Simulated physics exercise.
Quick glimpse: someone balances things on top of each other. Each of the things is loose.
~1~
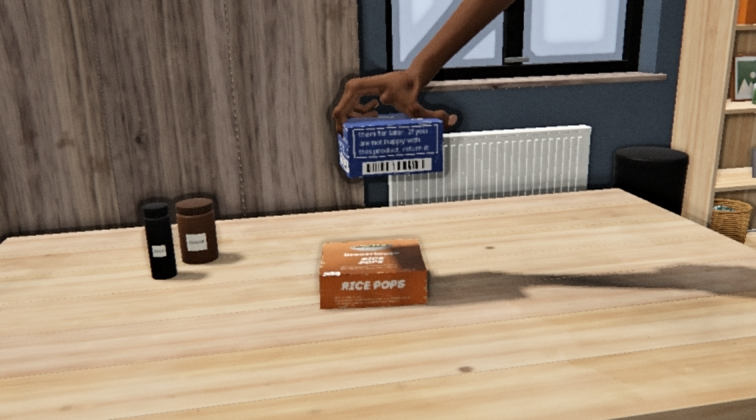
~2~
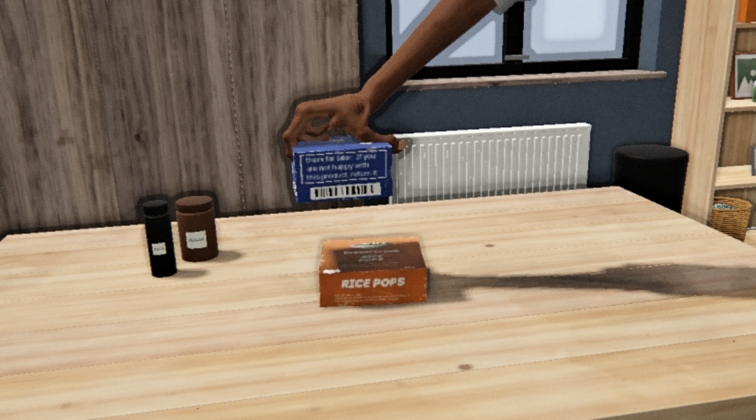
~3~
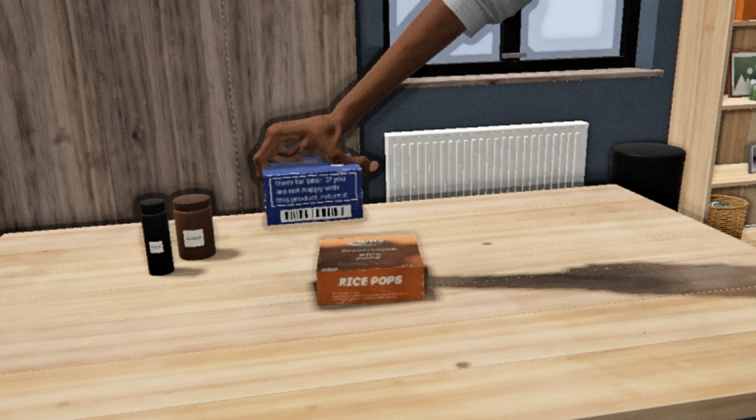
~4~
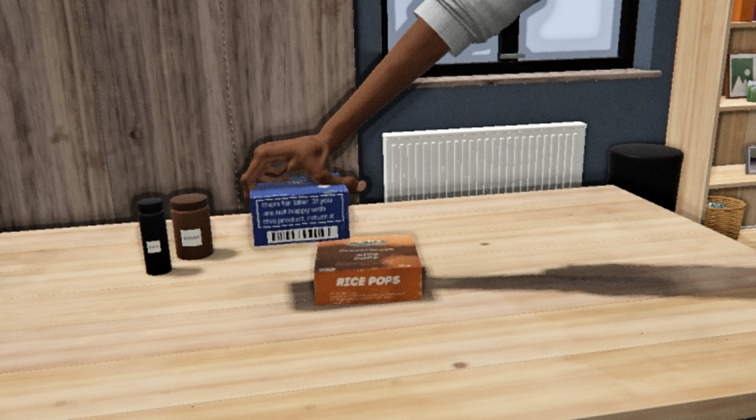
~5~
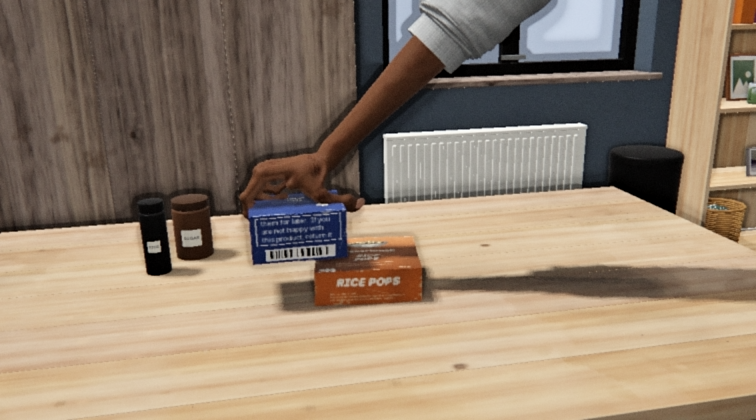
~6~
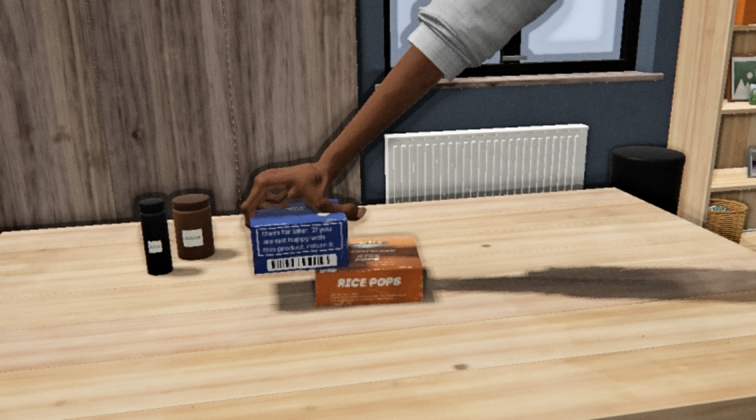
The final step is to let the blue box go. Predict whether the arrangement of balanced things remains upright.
Most likely the pile will not stay as built.
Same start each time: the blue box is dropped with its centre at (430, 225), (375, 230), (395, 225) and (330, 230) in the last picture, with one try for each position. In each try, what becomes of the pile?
Well, on the first go it tumbles down, on the second it stays steady, on the third it stays steady, and on the fourth it stays steady.
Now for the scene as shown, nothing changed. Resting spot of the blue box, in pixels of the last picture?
End position: Approximately (267, 273).
Then, 0.30 s on from there, blue box turned 43° from how it was put near (279, 249).
Then, 0.70 s on from there, blue box now fallen.
Then, 1.80 s on from there, nothing new.
Then, 2.30 s on from there, blue box resting near (267, 273).
In the end, fallen, blue box; the other 3 unmoved. At the end, from the last picture's camera, blue box near (267, 273). The pile gives way.
